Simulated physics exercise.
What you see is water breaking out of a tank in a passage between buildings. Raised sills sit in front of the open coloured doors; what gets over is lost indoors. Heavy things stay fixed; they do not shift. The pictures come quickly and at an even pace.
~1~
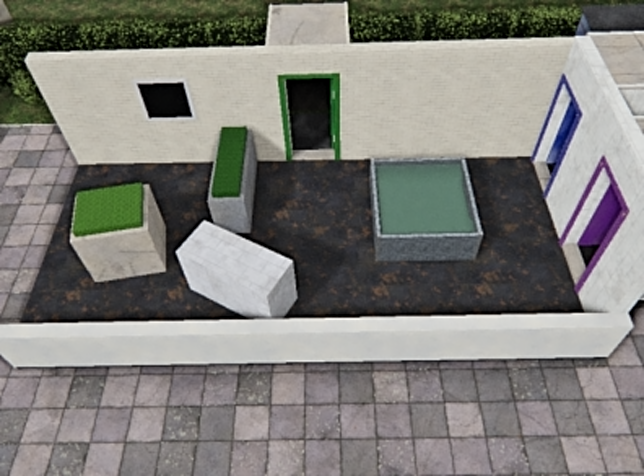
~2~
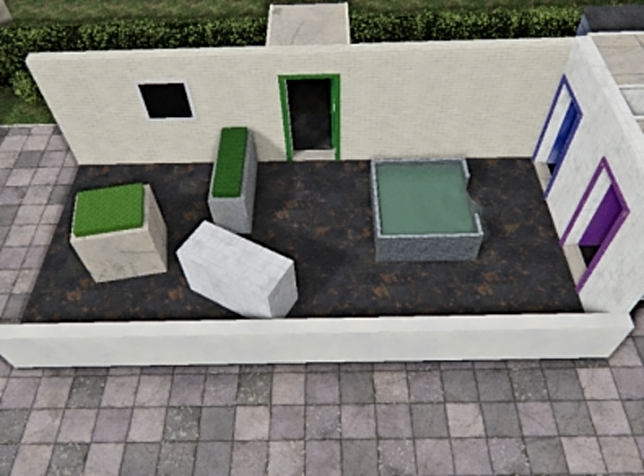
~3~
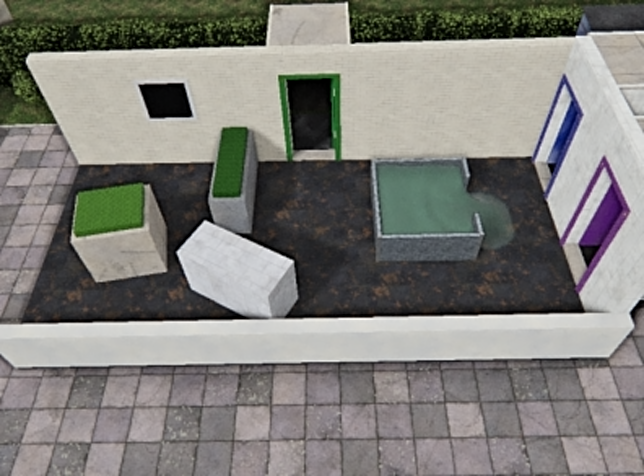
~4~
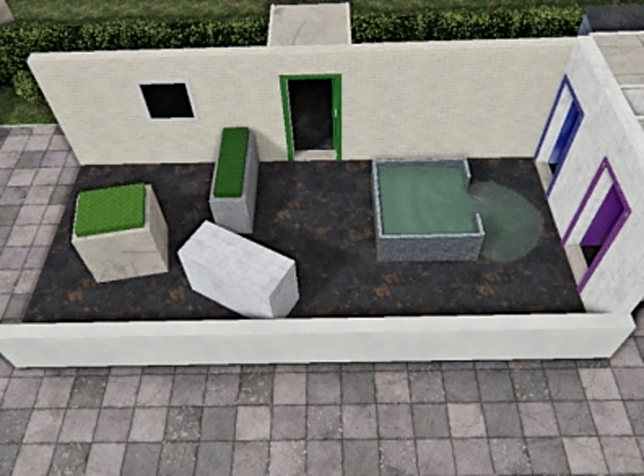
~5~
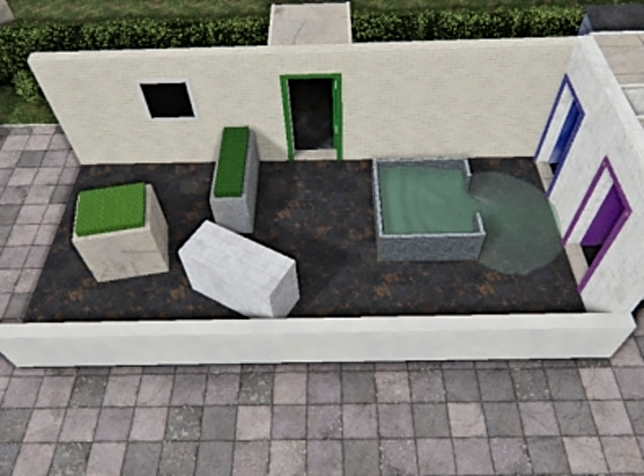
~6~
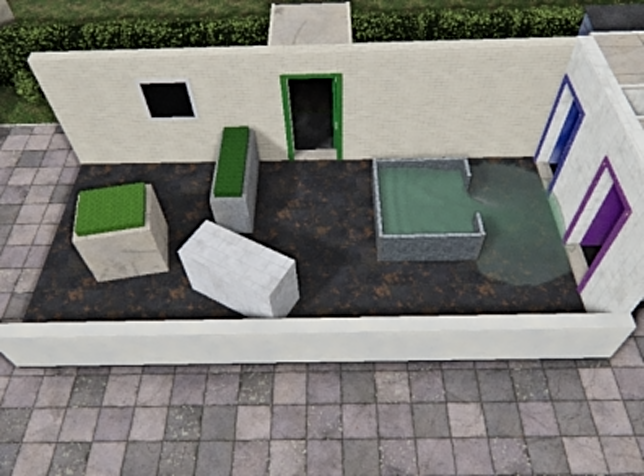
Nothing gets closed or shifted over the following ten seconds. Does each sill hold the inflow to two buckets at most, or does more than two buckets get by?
The blue door lets more get by; the purple door lets more get by; the green door keeps it to two at most.
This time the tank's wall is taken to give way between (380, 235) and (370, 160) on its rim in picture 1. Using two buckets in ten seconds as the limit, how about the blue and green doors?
Well, the blue door crosses the threshold, but the green door crosses the threshold.
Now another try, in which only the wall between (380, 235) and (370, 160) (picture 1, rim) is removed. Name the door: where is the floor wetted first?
My answer is the green one.
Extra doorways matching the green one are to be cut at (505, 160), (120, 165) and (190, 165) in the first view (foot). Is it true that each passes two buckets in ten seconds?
Checking each in order, the first beats the threshold, the second misses the threshold, and the third misses the threshold.
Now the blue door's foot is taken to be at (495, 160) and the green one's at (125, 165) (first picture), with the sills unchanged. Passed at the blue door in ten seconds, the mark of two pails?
So the blue door overshoots, it seems.
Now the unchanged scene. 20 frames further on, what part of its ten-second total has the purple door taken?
Share at that point: Roughly 80 %.
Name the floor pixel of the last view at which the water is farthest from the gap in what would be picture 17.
I'd say at around (586, 337).
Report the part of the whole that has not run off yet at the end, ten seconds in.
My figure is close to 76 percent.
A moment on, water covers 15 % of the floor; the blue door over two buckets in, the purple door under two buckets in, the green door not reached.
Next, water covers 20 % of the floor; the blue door far over two buckets in, the purple door over two buckets in, the green door not reached.
Then, water covers 35 % of the floor; the blue door far over two buckets in, the purple door over two buckets in, the green door not reached.
Later, water covers 55 % of the floor; the blue door far over two buckets in, the purple door far over two buckets in, the green door wet at the sill, nothing in.
In the end, water covers 75 % of the floor; the blue door far over two buckets in, the purple door far over two buckets in, the green door wet at the sill, nothing in.
